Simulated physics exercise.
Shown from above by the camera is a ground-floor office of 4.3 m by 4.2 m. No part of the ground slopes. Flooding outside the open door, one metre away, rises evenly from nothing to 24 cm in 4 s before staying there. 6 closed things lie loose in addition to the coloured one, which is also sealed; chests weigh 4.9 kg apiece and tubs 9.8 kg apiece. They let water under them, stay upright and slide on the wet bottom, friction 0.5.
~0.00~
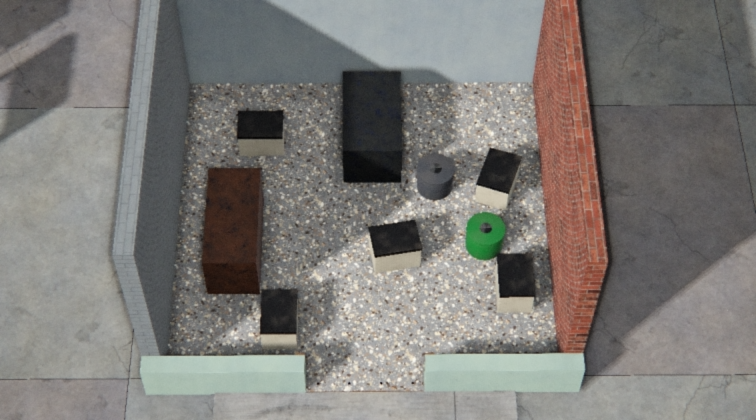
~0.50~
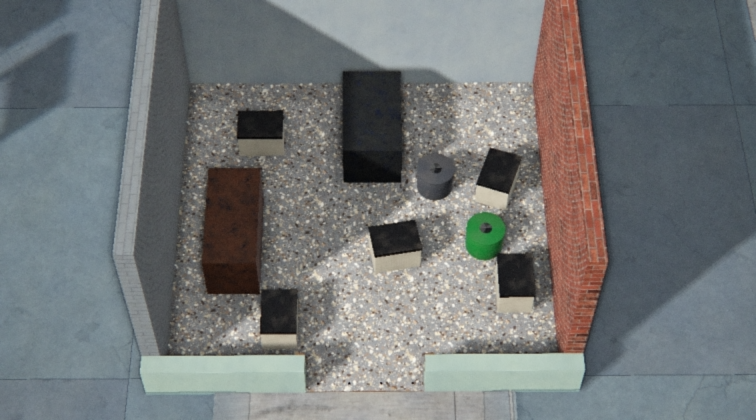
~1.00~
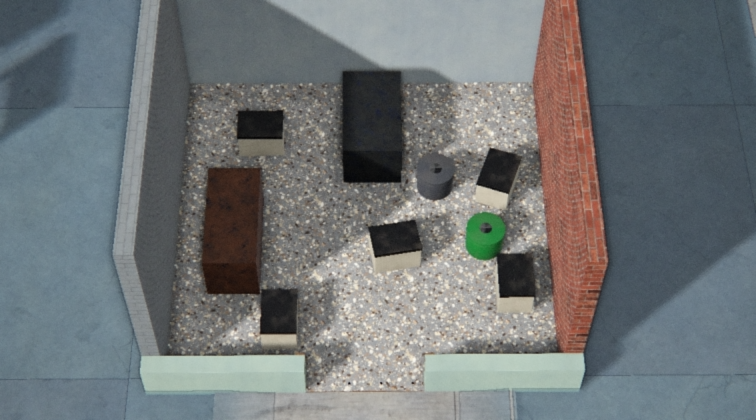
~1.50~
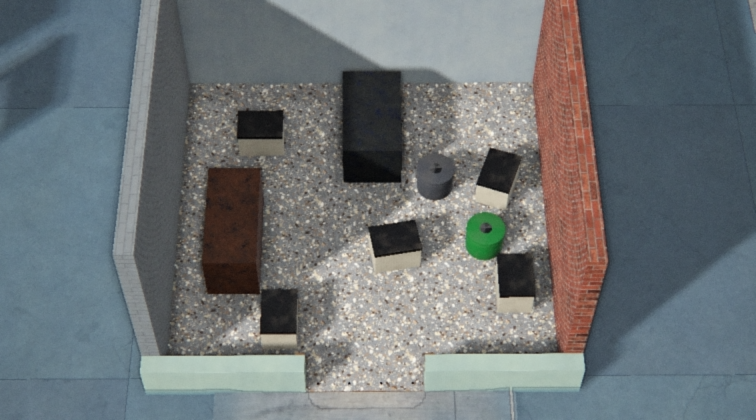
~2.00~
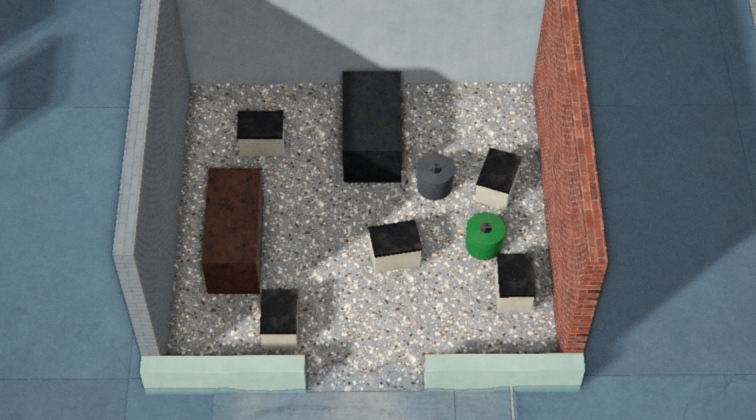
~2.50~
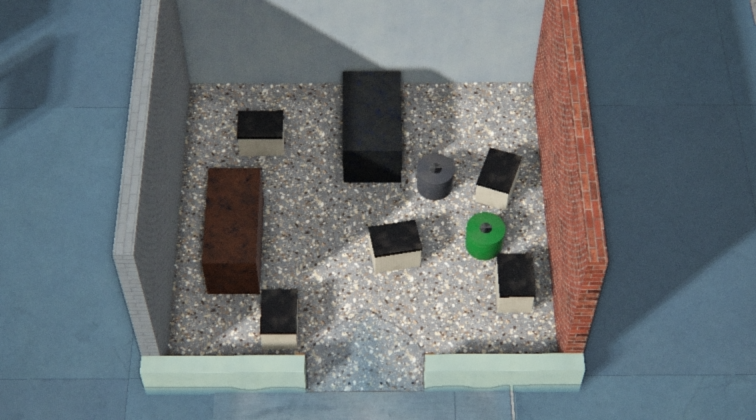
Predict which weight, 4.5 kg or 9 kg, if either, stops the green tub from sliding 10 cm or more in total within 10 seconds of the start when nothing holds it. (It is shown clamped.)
None of them.
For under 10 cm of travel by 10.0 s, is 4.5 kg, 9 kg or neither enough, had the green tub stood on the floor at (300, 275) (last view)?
Result: Both fail.
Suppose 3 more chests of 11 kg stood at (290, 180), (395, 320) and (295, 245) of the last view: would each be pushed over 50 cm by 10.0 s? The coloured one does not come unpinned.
First: Beyond the limit; second: Beyond the limit; third: Beyond the limit.
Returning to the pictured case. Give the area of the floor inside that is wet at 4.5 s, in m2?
7.0 m2.
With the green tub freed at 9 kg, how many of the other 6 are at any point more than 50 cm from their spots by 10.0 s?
The answer here is 5.
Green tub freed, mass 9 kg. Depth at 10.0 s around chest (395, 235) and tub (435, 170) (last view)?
Some 13 cm at the first, some 14 cm at the second.
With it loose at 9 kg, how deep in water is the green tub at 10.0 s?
Something like 13 centimetres.
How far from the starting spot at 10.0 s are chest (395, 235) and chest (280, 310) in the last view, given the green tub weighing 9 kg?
They sit 120 cm and 40 cm away, in the order given.
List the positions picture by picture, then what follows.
In the first picture, the green tub at (486, 228), on the bottom; 0.0 m2 under water; 0 of 7 have shifted.
In the second picture, the green tub at (486, 228) rests on the ground; water covers 0.0 m2; 0 of 7 have shifted.
In the third picture, the green tub at (486, 228) rests on the ground; water covers 0.0 m2; 0 of 7 have shifted.
In the fourth picture, the green tub at (486, 228), on the bottom; water covers 0.0 m2; 0 of 7 have shifted.
In the fifth picture, the green tub at (486, 228), on the bottom; water covers 0.1 m2; 0 of 7 have shifted.
In the sixth picture, the green tub at (486, 228), on the bottom; 0.7 m2 under water; 0 of 7 have shifted.
After 3.5 s the green tub would be 0 cm from its start with 4.5 kg and 0 cm from its start with 9 kg; 0 cm of water round it then.
After 4.5 s the green tub would be 11 cm from its start with 4.5 kg and 0 cm from its start with 9 kg; 4 cm of water round it then.
After 7.0 s the green tub would be 78 cm from its start with 4.5 kg and 62 cm from its start with 9 kg; 7 cm of water round it then.
After 10.0 s the green tub would be 56 cm from its start with 4.5 kg and 53 cm from its start with 9 kg; 13 cm of water round it then.
